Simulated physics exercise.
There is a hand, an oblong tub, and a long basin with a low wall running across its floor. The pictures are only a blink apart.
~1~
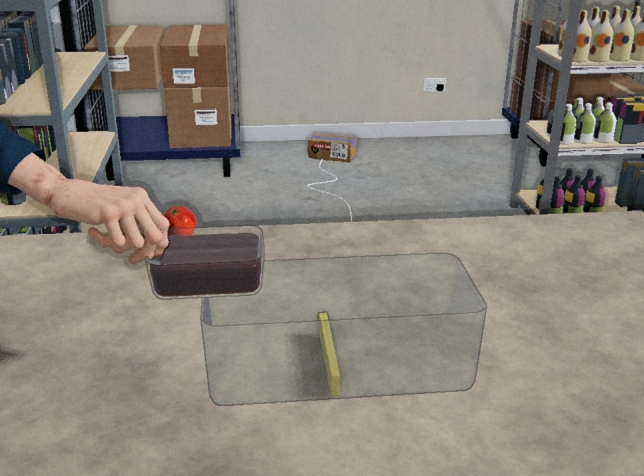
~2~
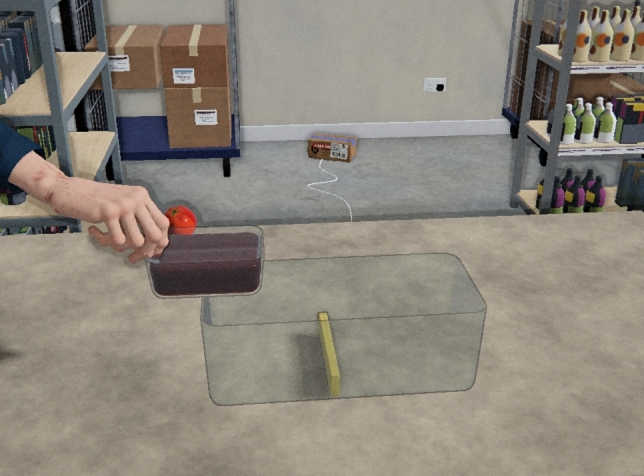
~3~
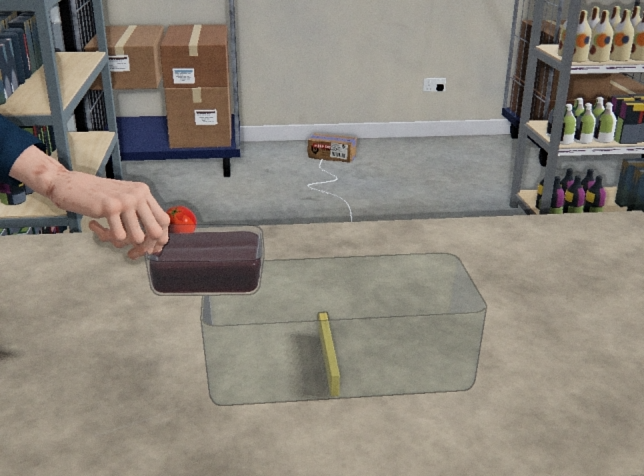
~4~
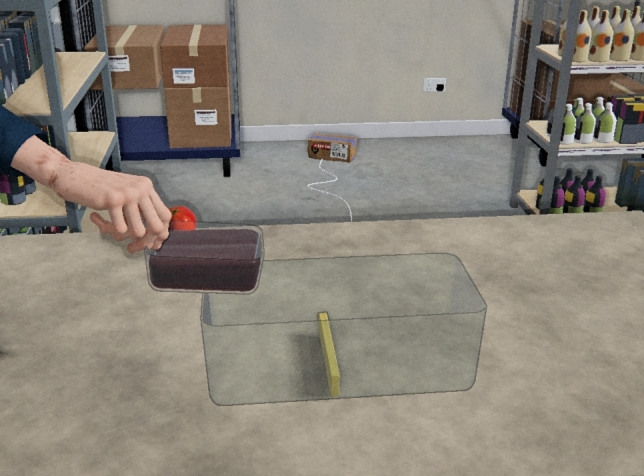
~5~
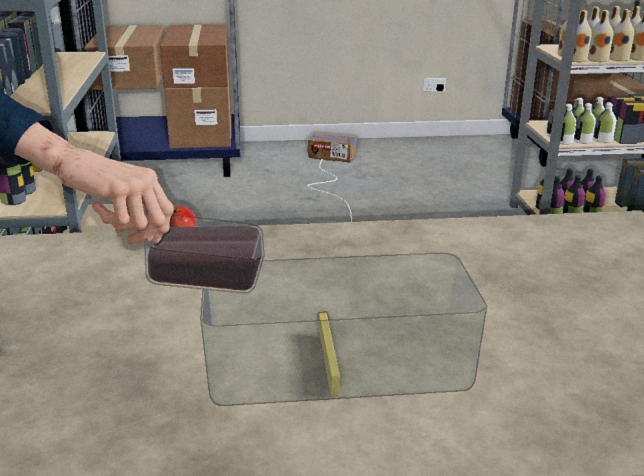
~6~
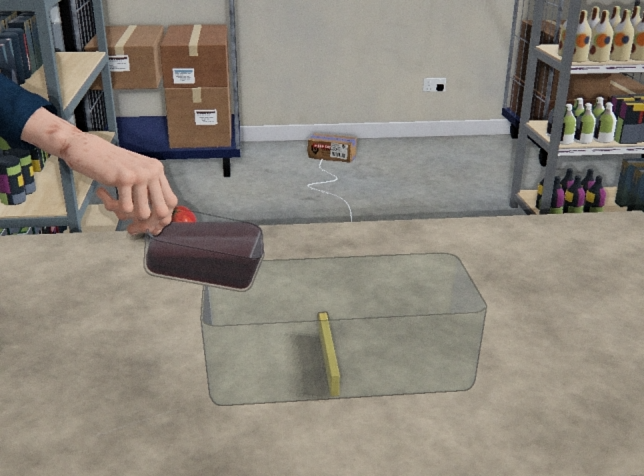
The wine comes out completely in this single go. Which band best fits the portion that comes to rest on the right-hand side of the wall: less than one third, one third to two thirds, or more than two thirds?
Reaches a third, not past two thirds.
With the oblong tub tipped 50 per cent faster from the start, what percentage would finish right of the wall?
About 70 %.
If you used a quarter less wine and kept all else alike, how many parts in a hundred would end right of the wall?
It should come out close to 45 per cent.
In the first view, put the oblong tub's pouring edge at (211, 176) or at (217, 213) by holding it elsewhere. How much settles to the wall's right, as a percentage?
It works out to around 15 % and then around 10 %.
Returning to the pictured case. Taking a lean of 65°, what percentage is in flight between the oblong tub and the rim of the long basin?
Around 35 %.
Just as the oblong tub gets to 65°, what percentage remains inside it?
Some 25 per cent has not yet come out.
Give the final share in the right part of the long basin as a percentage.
It comes to some 60 per cent.
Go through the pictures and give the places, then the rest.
In the first picture, it leans 0°; its right rim is at (263, 243); the wine meets the walls at (152, 251) and (261, 246); the long basin's rim runs from (204, 294) to (471, 281); the wall's top is at (329, 343).
In the second picture, it leans 1°; its right rim is at (263, 243); the wine meets the walls at (152, 250) and (260, 245).
In the third picture, it leans 3°; its right rim is at (263, 243); the wine meets the walls at (152, 248) and (261, 244).
In the fourth picture, it leans 6°; its right rim is at (263, 244); the wine meets the walls at (151, 245) and (260, 242).
In the fifth picture, it leans 10°; its right rim is at (262, 244); the wine meets the walls at (151, 242) and (261, 239).
In the sixth picture, it leans 15°; its right rim is at (262, 244); the wine meets the walls at (150, 237) and (260, 237); 3 per cent is over the edge.
A moment on, the oblong tub is tipped part way and 24 per cent is still to pour, 23 is left of the wall and 19 right of it.
Next, the oblong tub is tipped on its side and 4 per cent is still to pour, 34 is left of the wall and 58 right of it.
Then the oblong tub is tipped right over and 0 per cent is still to pour, 41 is left of the wall and 59 right of it.
Later the oblong tub is tipped right over and 0 per cent is still to pour, 40 is left of the wall and 59 right of it.
At rest 40 per cent lies left of the wall, 59 right of it and 1 outside.
